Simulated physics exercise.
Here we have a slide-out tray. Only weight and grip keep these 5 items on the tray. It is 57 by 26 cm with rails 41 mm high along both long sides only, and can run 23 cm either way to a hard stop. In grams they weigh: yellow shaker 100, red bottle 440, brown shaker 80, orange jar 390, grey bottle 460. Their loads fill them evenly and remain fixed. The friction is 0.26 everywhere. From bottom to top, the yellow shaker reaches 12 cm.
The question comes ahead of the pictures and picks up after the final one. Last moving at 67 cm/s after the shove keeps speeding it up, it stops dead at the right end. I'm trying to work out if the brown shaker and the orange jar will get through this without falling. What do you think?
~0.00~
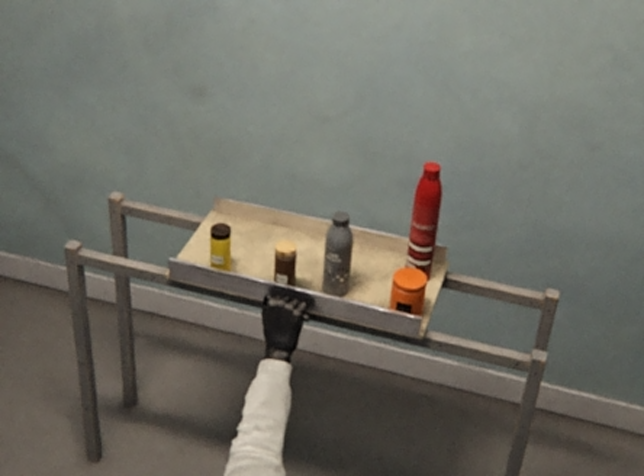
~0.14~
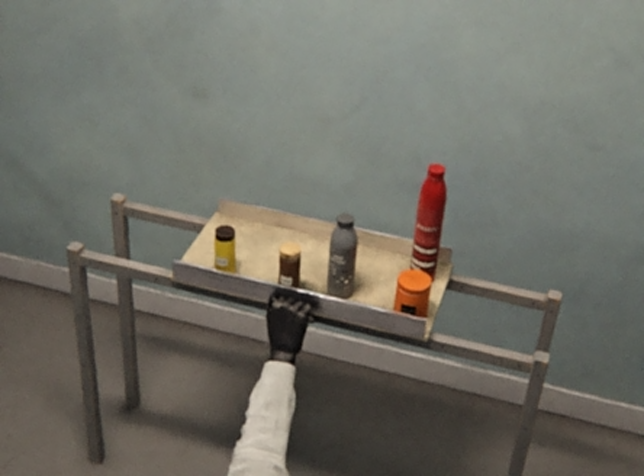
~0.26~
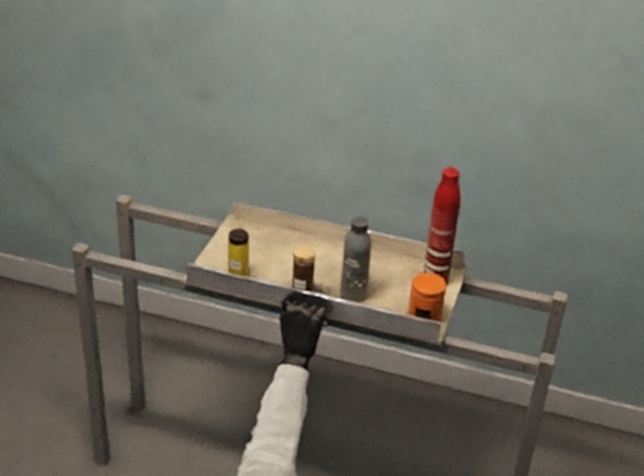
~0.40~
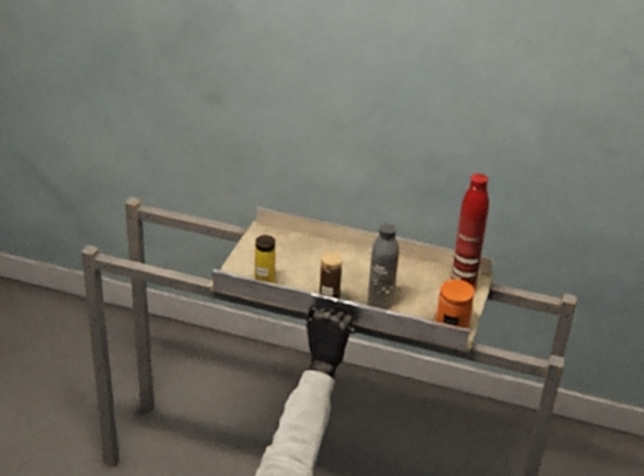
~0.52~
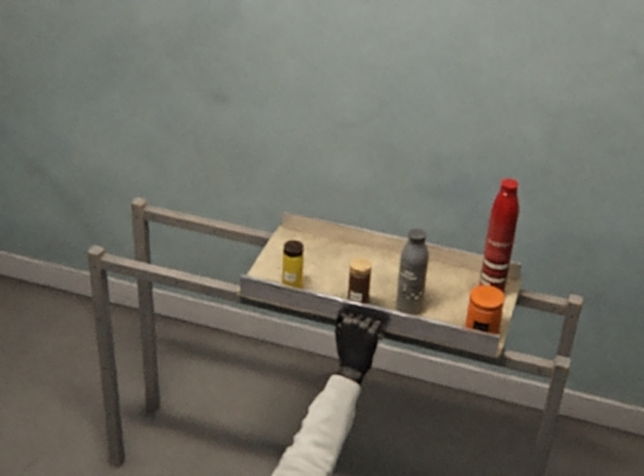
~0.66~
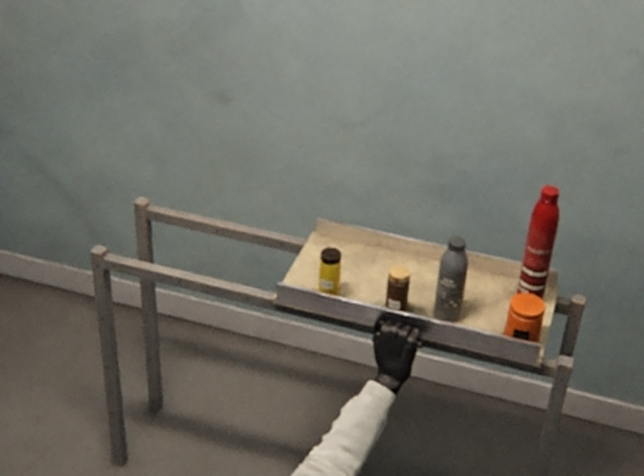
As I see it, the brown shaker does not fall, the orange jar fails to stay up.
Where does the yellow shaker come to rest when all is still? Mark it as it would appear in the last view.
Close to pixel (380, 286) in the final view.
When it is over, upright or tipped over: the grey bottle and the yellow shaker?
In the last frame the grey bottle remains up and the yellow shaker remains up.
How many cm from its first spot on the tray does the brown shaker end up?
Roughly 8 cm.
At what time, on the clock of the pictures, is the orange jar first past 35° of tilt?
That first happens close to 1.0 seconds.
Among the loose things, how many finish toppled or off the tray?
2.
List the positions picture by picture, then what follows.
In the first frame, tray midway; brown shaker (285, 269); orange jar (408, 295).
In the second frame, tray moved 1 cm right; grey bottle (343, 256); yellow shaker (225, 252).
In the third frame, tray moved 2 cm right; red bottle (443, 228); grey bottle (357, 259).
In the fourth frame, tray moved 7 cm right; yellow shaker (265, 262); red bottle (471, 235).
In the fifth frame, tray moved 12 cm right; grey bottle (413, 271); yellow shaker (293, 267).
In the sixth frame, tray moved 19 cm right; brown shaker (397, 294); orange jar (524, 322).
After 0.86 s, tray moved 23 cm right; red bottle and orange jar now off the tray; brown shaker slid 7 cm near (444, 305); grey bottle slid 7 cm.
After 1.16 s, tray moved 23 cm right; brown shaker slid 8 cm near (450, 306); grey bottle slid 8 cm; yellow shaker slid 8 cm.
At rest (1.6 s), off the tray and tipped over, red bottle and orange jar; not toppled but over 5 cm from the start, yellow shaker, brown shaker and grey bottle. In the last view, brown shaker near (450, 306).
